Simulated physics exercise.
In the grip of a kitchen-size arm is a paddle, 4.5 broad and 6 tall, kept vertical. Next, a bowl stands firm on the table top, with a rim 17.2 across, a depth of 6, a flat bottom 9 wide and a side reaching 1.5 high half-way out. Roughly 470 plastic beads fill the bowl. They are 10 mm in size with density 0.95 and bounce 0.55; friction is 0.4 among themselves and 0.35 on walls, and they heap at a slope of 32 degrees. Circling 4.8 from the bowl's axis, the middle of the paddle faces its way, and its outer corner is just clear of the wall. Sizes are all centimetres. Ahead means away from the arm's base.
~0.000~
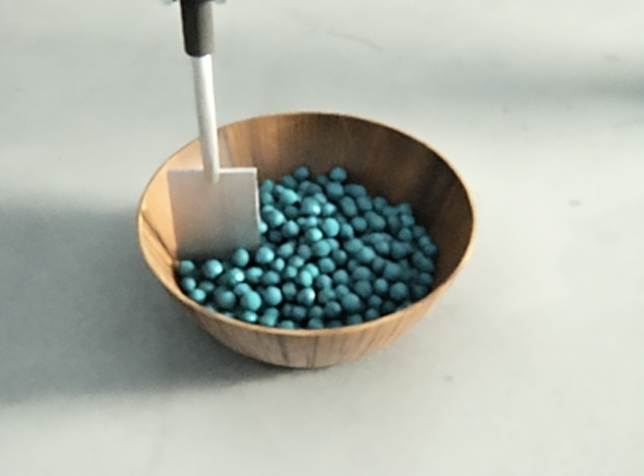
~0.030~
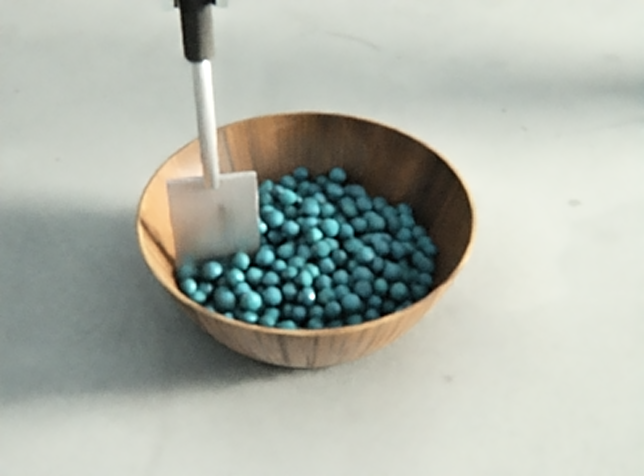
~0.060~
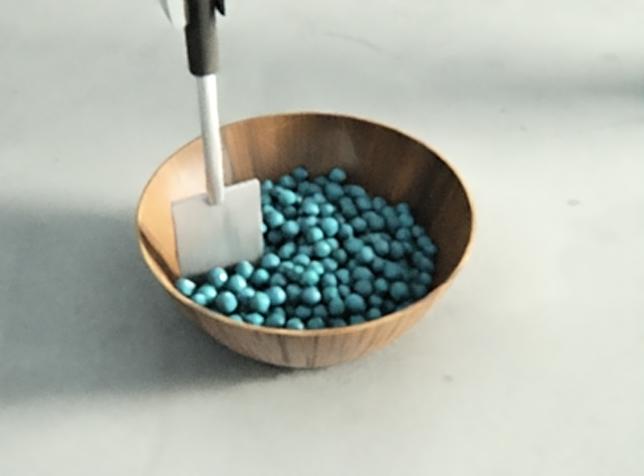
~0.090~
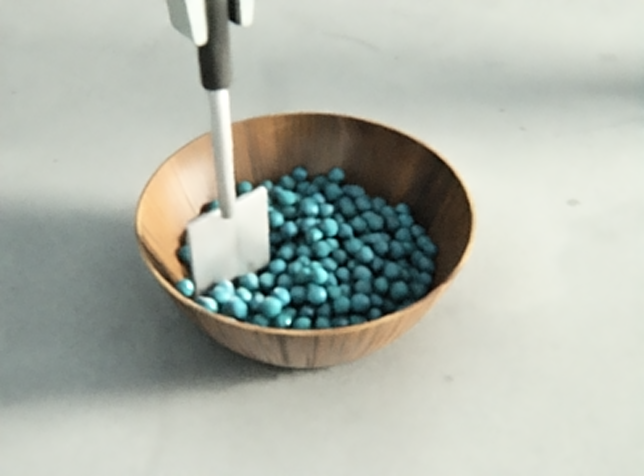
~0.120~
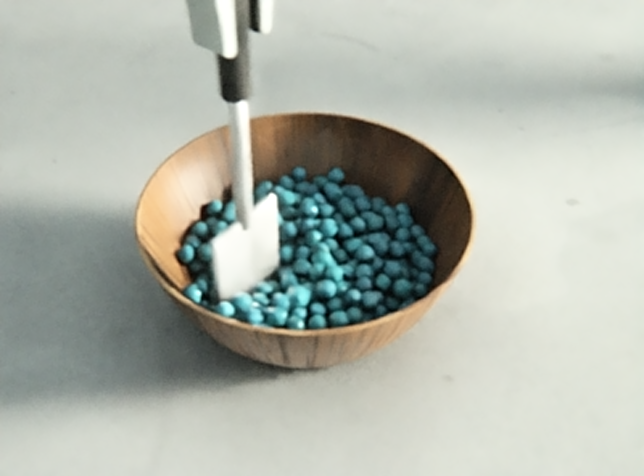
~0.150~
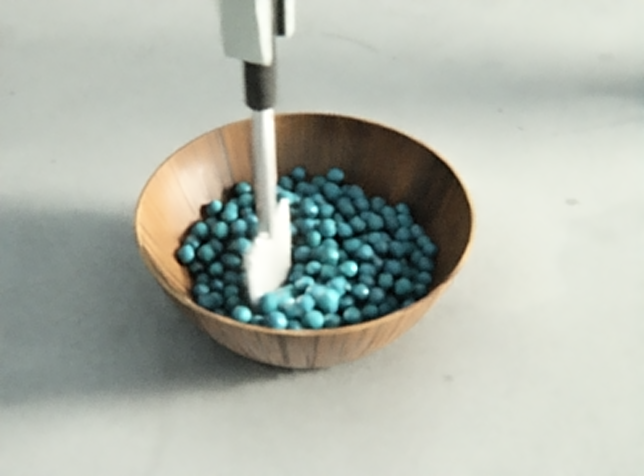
A robotic arm, only its lower end in view at the top, holds a flat pale paddle upright in a wooden bowl on a light grey table top, seen from above at an angle. Teal beads fill much of the bowl, heaped toward the right. The paddle sweeps from the left side toward the near side, turning edge-on and pushing through the beads, while the camera stays still.
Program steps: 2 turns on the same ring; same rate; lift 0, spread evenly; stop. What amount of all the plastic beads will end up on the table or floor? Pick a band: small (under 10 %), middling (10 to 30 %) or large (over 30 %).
Middling.
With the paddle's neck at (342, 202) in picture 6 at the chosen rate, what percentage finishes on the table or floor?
Roughly 40 per cent.
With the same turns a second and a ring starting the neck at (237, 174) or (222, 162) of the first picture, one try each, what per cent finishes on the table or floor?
First try about 10 per cent, second try about 20 per cent.
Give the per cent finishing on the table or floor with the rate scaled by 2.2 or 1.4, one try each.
I'd expect about 45 per cent, then about 35 per cent.
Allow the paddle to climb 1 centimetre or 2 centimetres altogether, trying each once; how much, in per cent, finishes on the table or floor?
Some 10 and 5 per cent.
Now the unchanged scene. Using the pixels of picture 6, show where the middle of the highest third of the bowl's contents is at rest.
Near (250, 286).
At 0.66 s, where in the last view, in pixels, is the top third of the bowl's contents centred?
Roughly at (212, 228).
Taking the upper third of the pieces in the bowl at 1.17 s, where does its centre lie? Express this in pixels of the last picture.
Around (338, 180).
After 0.66 s, 323° round, highest piece 8 above the table; 437 in the bowl, 24 on the table or floor, 7 in flight or on the tool.
After 1.17 s, 221° round, highest piece 8 above the table; 402 in the bowl, 63 on the table or floor, 3 in flight or on the tool.
After 1.63 s, 0° round, highest piece 5 above the table; 377 in the bowl, 91 on the table or floor.
After 2.33 s, 0° round, highest piece 5 above the table; 377 in the bowl, 91 on the table or floor.
At rest, 377 in the bowl, 91 on the table or floor. That is 19 % on the table or floor.
